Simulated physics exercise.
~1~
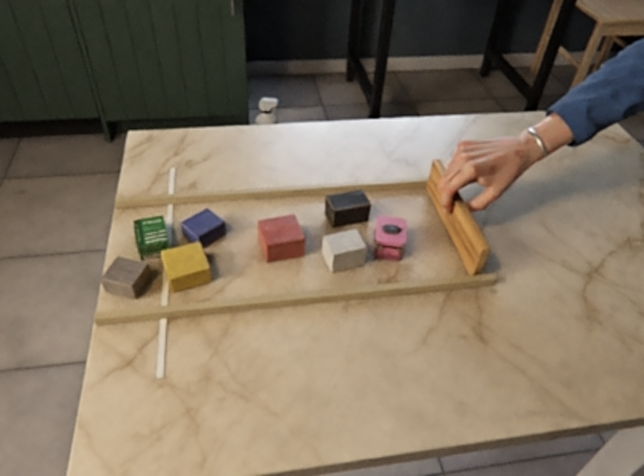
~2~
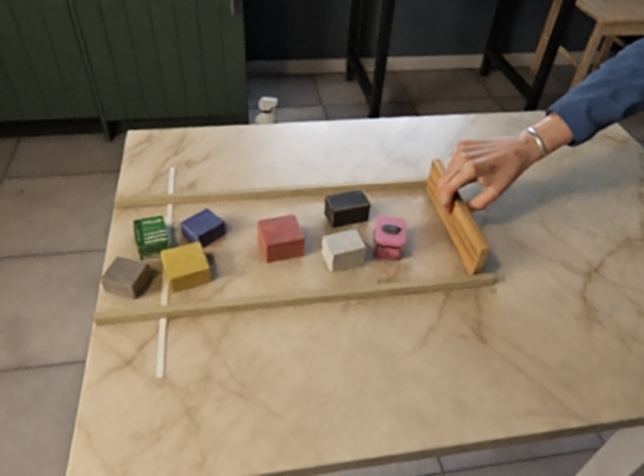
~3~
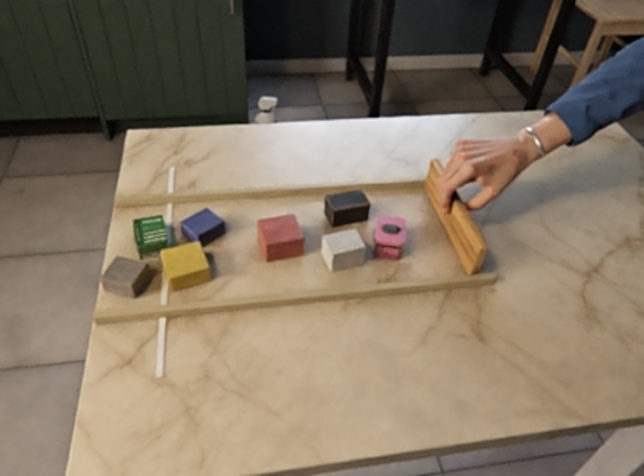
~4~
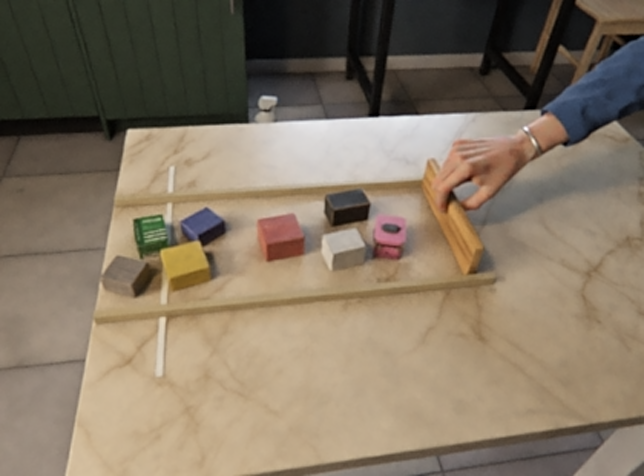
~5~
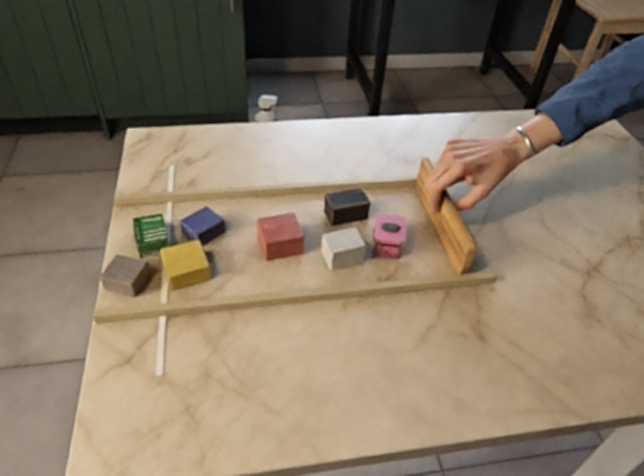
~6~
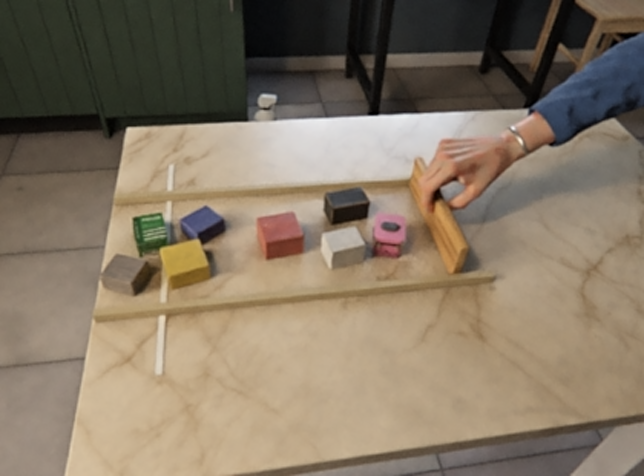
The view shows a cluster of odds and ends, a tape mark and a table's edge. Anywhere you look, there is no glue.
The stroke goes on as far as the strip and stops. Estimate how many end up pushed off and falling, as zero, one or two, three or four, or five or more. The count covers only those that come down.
Overboard: Above two, below five.
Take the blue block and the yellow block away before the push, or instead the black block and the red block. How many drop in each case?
First 2, then 2.
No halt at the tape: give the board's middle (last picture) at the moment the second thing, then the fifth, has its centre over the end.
First: Around (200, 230). Next: Around (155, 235).
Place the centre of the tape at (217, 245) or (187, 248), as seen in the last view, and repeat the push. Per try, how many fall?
It would be 1 and 3.
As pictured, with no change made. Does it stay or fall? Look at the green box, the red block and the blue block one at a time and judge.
One by one: The green box lands below; the red block remains in place; the blue block lands below.
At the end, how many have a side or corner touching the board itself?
It ends up touching 2.
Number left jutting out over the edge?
Tally: 2.
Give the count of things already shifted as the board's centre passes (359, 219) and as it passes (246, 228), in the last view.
The counts are 4 and 8.
A little later, none off yet; grey block at rest near (125, 274); green box at rest near (151, 234); yellow block at rest near (186, 264).
Next, one off so far; grey block on its side near (80, 316); green box shifted about its own width near (114, 235); yellow block shifted well along near (116, 268).
When it is over, the number that fall off is three or four; down, blue block, yellow block, green box and grey block.
